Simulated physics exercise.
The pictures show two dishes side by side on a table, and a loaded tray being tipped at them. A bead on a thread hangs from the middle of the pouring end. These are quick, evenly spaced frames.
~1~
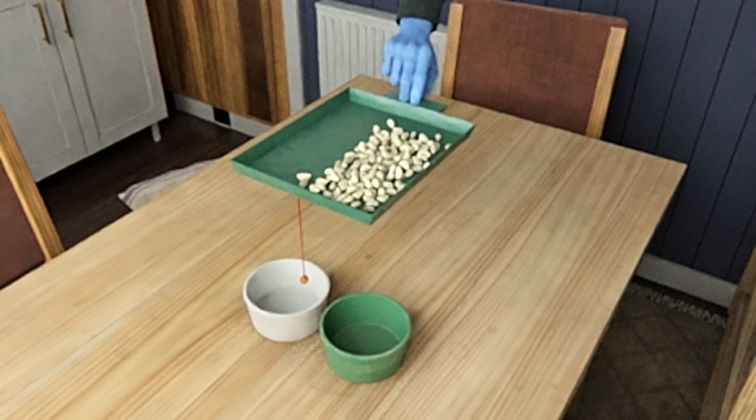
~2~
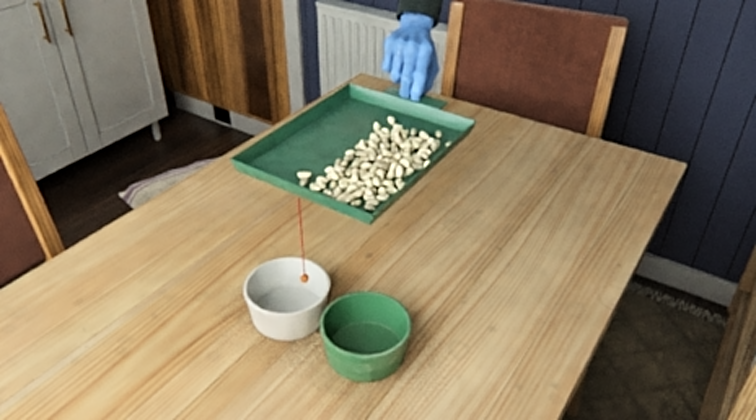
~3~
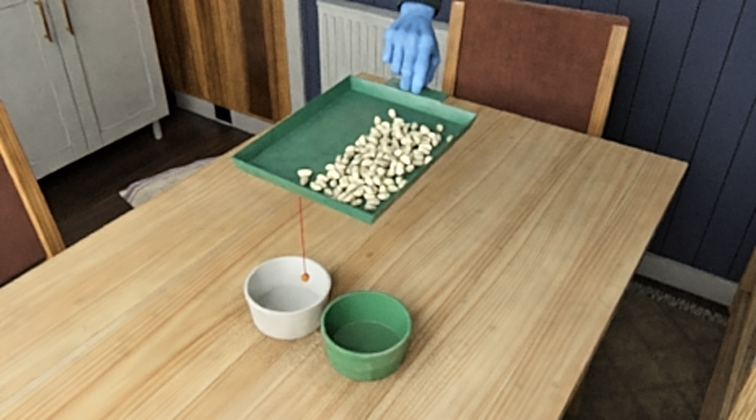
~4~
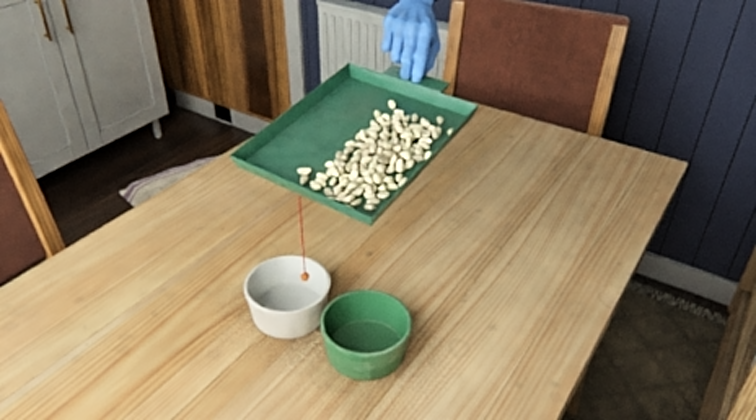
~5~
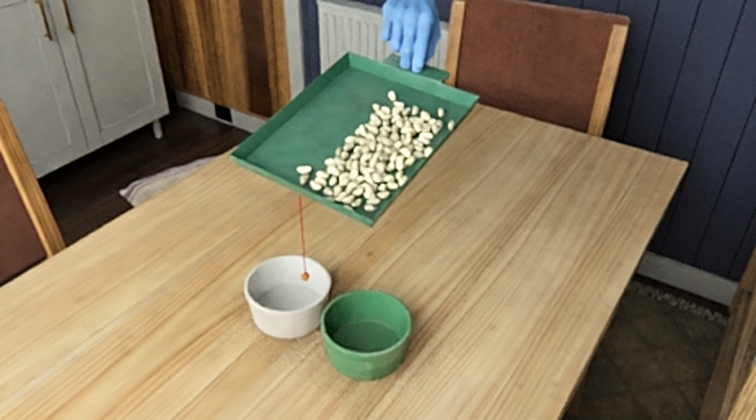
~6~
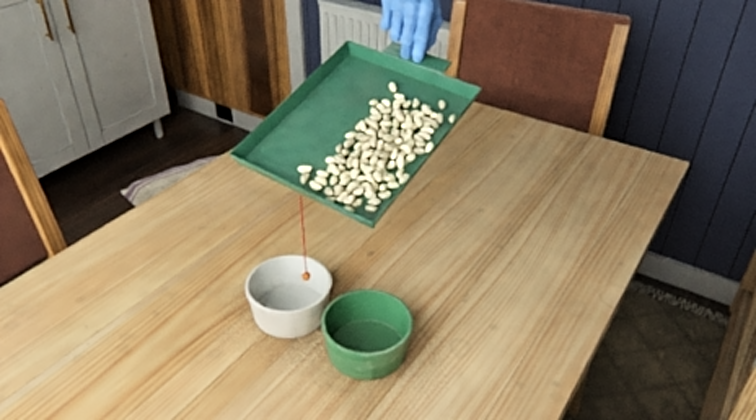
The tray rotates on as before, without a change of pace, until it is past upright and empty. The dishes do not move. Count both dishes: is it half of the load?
Together they catch more than half.
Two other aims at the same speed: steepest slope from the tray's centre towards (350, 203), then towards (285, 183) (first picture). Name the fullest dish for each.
First the right one, then the left dish.
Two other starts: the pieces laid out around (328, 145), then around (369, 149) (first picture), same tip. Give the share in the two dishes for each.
Roughly 70 per cent, and 70 per cent.
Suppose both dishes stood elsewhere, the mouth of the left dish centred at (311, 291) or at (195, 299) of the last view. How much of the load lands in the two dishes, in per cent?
The first gives 60 %, the second 20 %.
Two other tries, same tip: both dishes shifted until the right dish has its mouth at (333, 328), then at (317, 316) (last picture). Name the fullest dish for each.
The first try: The right one. The second: The right one.
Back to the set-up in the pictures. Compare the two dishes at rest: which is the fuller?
Fuller: Right.
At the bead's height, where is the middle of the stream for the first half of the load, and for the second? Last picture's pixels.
The first part at (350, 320); the rest at (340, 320).
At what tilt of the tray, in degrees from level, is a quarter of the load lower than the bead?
Roughly 95°.
Soon after the last picture, tray tipped steeply; nearly all on the tray; a stray few in the air.
A little later, tray tipped past a quarter turn; a small part on the tray; about half in the right dish; a stray few in the left dish; about a quarter outside both; about a quarter in the air.
Later still, tray tipped past a quarter turn; about two thirds in the right dish; a stray few in the left dish; about a third outside both.
At rest, tray tipped past a quarter turn; about two thirds in the right dish; a stray few in the left dish; about a third outside both.
